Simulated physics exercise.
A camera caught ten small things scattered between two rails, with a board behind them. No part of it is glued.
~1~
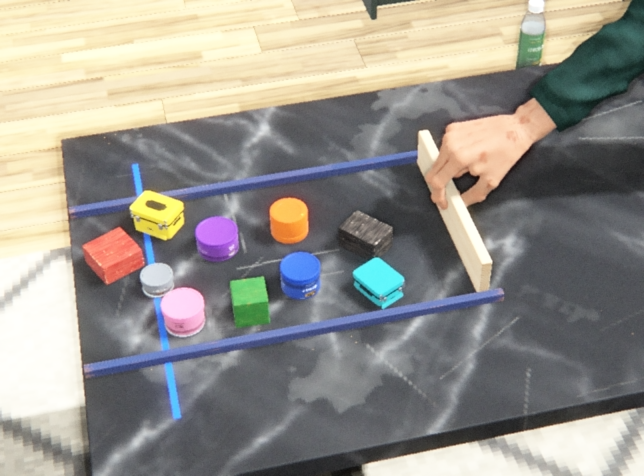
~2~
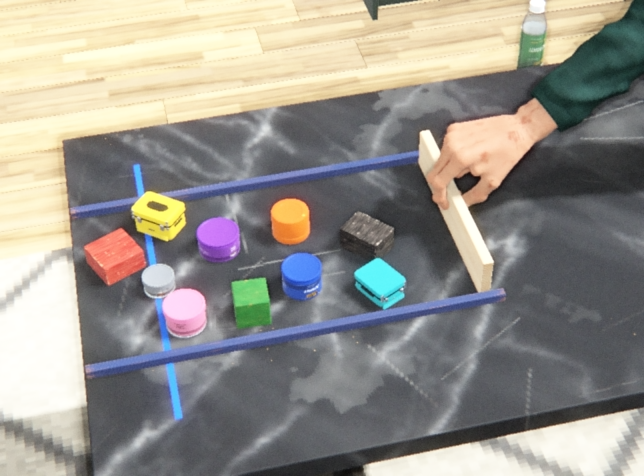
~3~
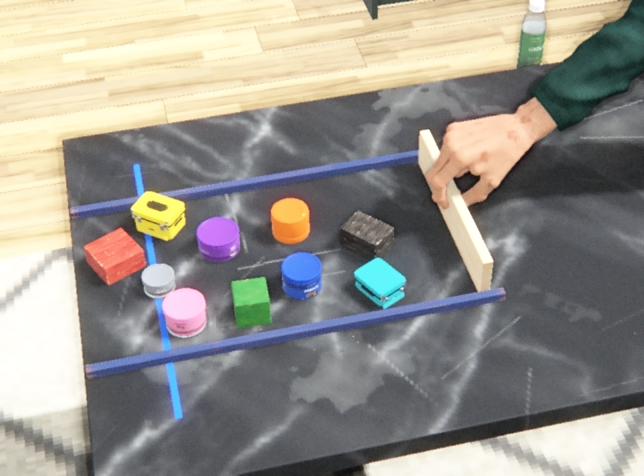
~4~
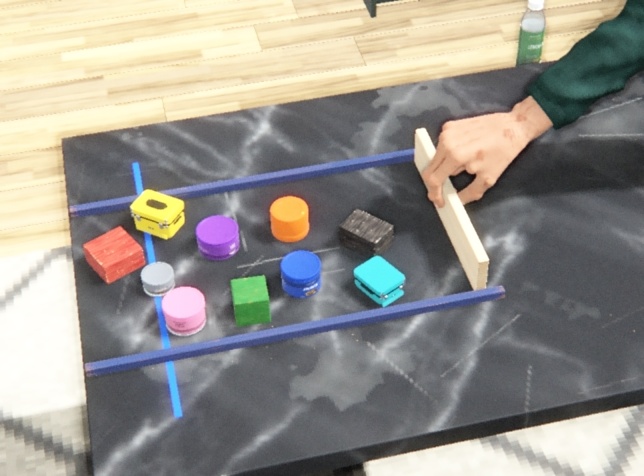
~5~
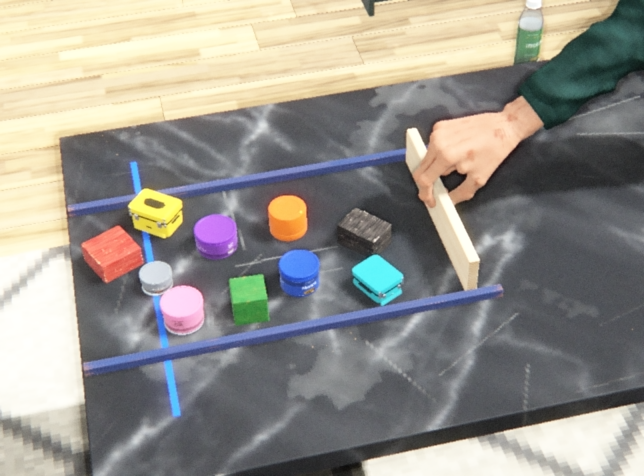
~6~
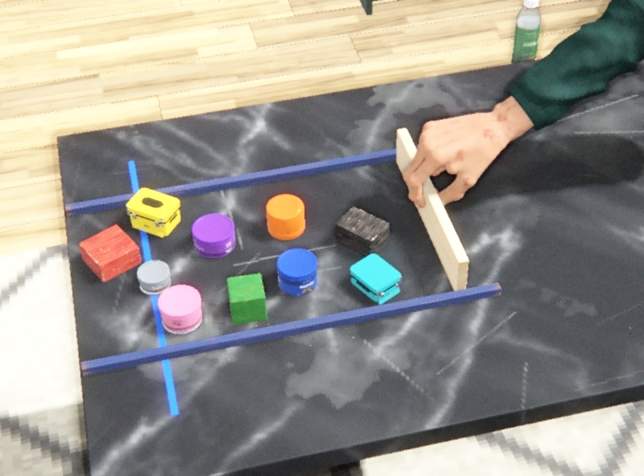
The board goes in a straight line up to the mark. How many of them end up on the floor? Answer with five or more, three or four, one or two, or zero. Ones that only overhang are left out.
The count that falls is one or two.
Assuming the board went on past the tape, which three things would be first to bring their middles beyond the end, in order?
Order, earliest first: Red block, pink pot, grey tin.
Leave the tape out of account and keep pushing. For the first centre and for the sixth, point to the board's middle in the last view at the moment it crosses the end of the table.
In pixels, around (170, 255) followed by around (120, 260).
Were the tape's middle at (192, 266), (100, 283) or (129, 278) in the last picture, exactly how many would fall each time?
0, 6, 3.
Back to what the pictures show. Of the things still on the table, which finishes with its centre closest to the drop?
The grey tin.
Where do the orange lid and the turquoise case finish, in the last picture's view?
The orange lid settles near (126, 240); as for the turquoise case, near (142, 318).
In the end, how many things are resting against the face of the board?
Well, it touches 4.
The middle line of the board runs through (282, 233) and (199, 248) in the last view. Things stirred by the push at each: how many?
First 5, then 10.
Soon after, none off yet; red block at rest near (110, 253); grey tin at rest near (154, 278); yellow case at rest near (155, 213).
By the end, the number that fall off is one or two; fallen, pink pot and red block.
